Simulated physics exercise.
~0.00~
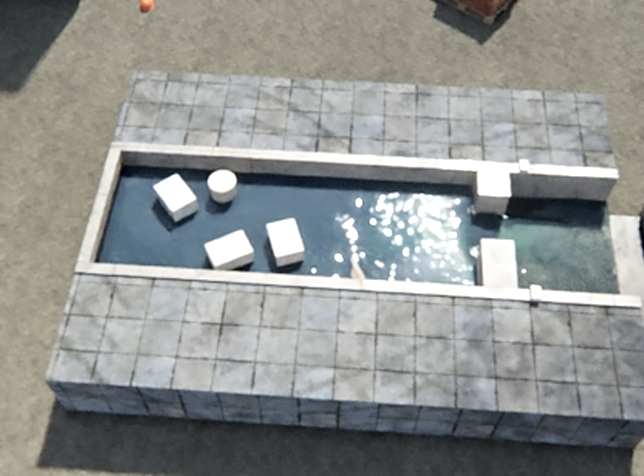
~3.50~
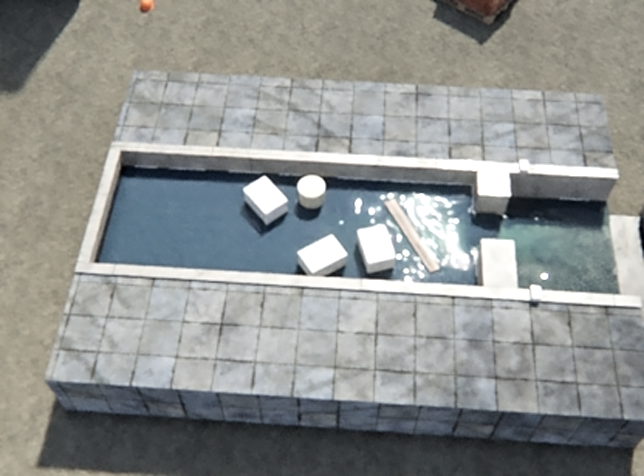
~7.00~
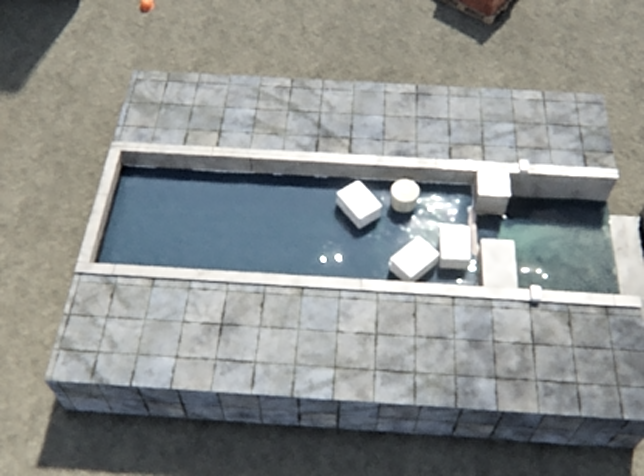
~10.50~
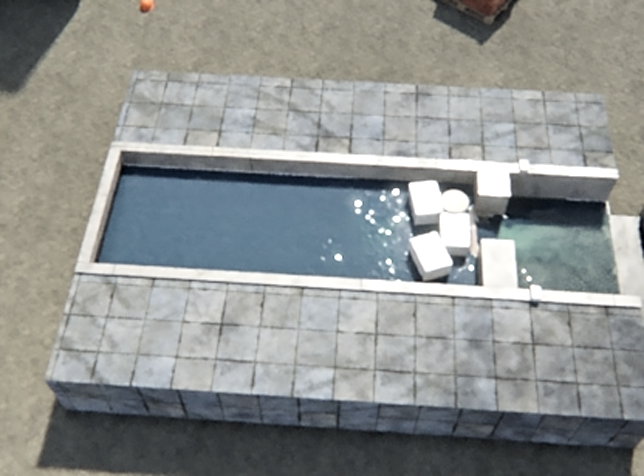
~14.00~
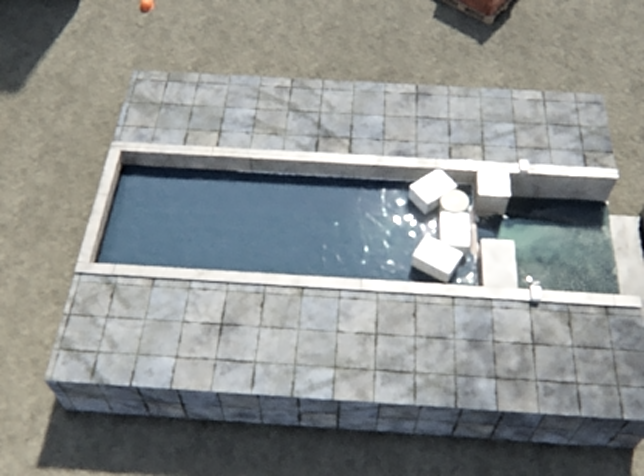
We see a concrete channel of water where a plank, three white boxes and a round white piece drift right toward a narrow gap between pale blocks. The plank lodges across the opening, and the others bunch up behind it, ending still afloat with none through.
